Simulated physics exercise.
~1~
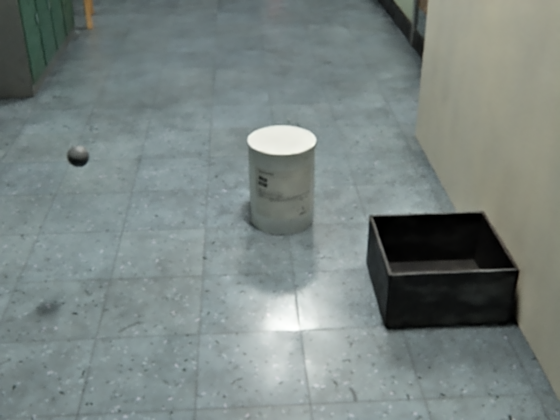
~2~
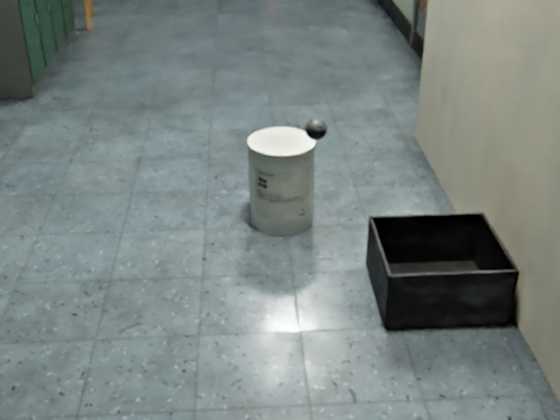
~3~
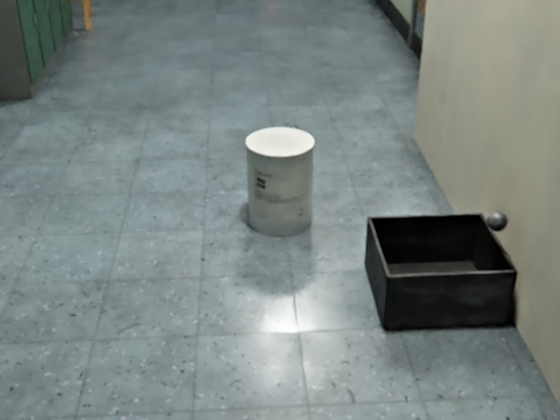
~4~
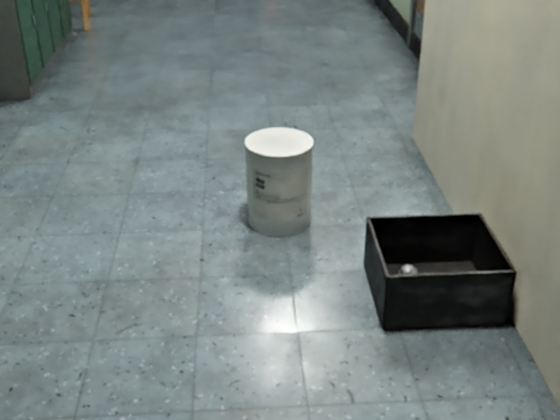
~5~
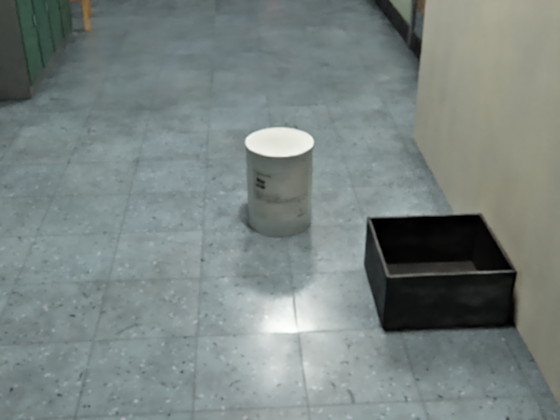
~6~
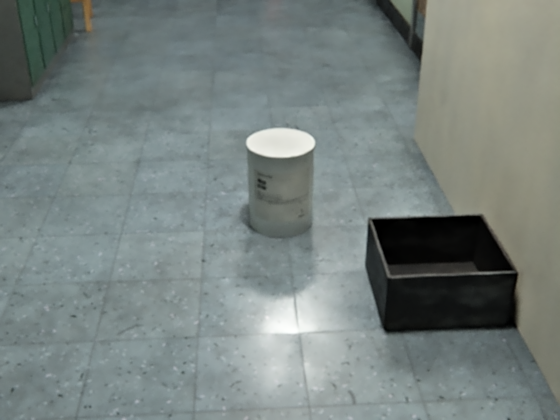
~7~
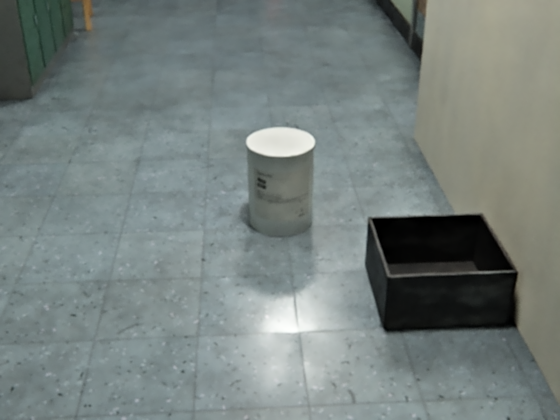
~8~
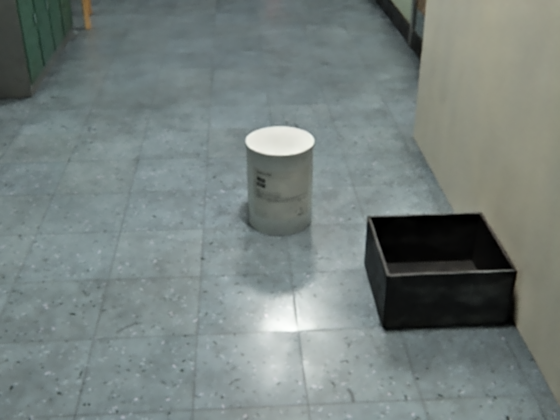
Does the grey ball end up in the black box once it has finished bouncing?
Yes, the grey ball drops into the black box and stays in, hidden from view behind its sides at the end.
Grey ball flying right past a white pail toward the wall, then dropping back left into an open black box and staying there.
